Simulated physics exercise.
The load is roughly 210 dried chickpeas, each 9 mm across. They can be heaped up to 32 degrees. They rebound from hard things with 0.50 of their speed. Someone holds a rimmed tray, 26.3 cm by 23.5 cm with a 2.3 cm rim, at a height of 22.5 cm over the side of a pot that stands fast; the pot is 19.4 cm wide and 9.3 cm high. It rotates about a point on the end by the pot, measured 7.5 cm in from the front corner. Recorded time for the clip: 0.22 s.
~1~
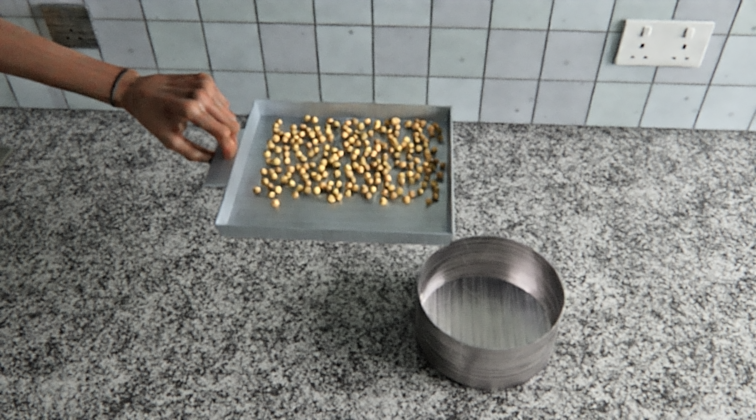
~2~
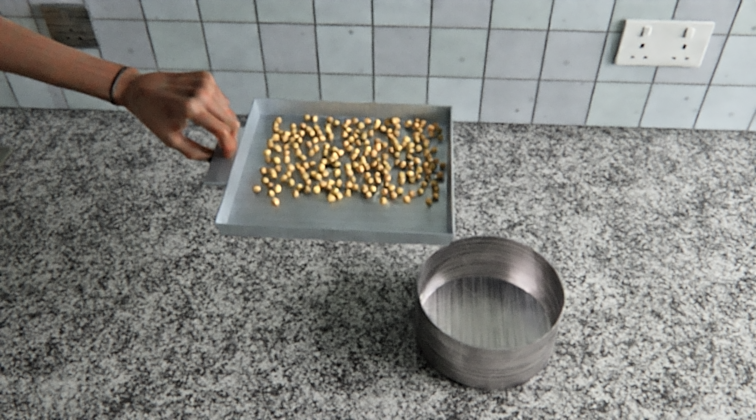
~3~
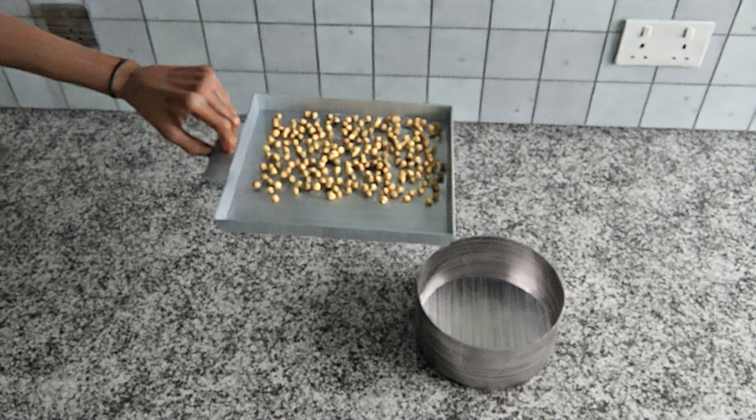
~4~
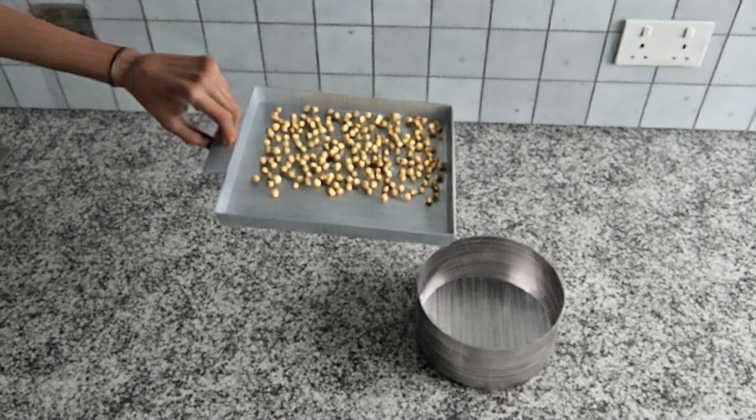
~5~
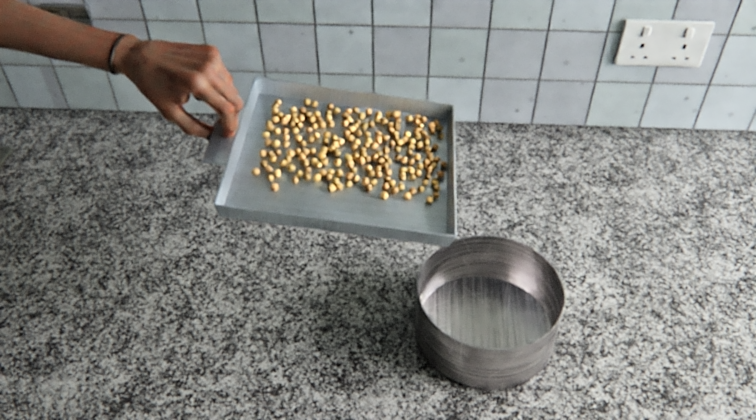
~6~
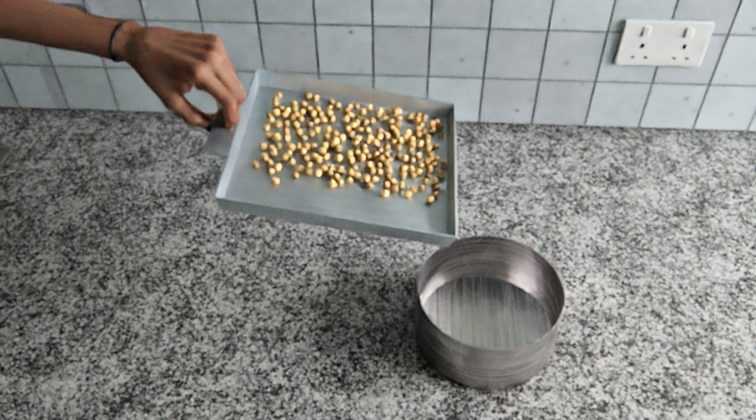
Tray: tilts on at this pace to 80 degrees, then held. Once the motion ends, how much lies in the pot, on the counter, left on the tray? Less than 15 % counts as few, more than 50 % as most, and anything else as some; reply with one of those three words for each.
Here it is: Pot: Few, counter: Few, tray: Most.
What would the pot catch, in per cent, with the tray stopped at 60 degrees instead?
That comes out at some 0 per cent.
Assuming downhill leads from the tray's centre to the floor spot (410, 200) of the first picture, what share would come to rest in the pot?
The share would be about 10 percent.
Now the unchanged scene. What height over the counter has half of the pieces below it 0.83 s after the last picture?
Around 26 cm up.
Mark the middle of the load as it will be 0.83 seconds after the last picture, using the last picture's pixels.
Near (445, 151).
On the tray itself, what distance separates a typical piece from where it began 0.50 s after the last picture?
Displacement on the tray: About 7 cm.
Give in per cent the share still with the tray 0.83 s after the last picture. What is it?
Something like 100 percent, roughly.
Then, 0.50 s after the last picture, tilt 44 degrees; the tray holds 100 %, the pot 0 %.
Then, 0.83 s after the last picture, tilt 65 degrees; the tray holds 100 %, the pot 0 %.
Then, 1.26 s after the last picture, tilt 80 degrees; the tray holds 100 %, the pot 0 %.
In the end, pot 5 %, counter 0 %, tray 95 %.
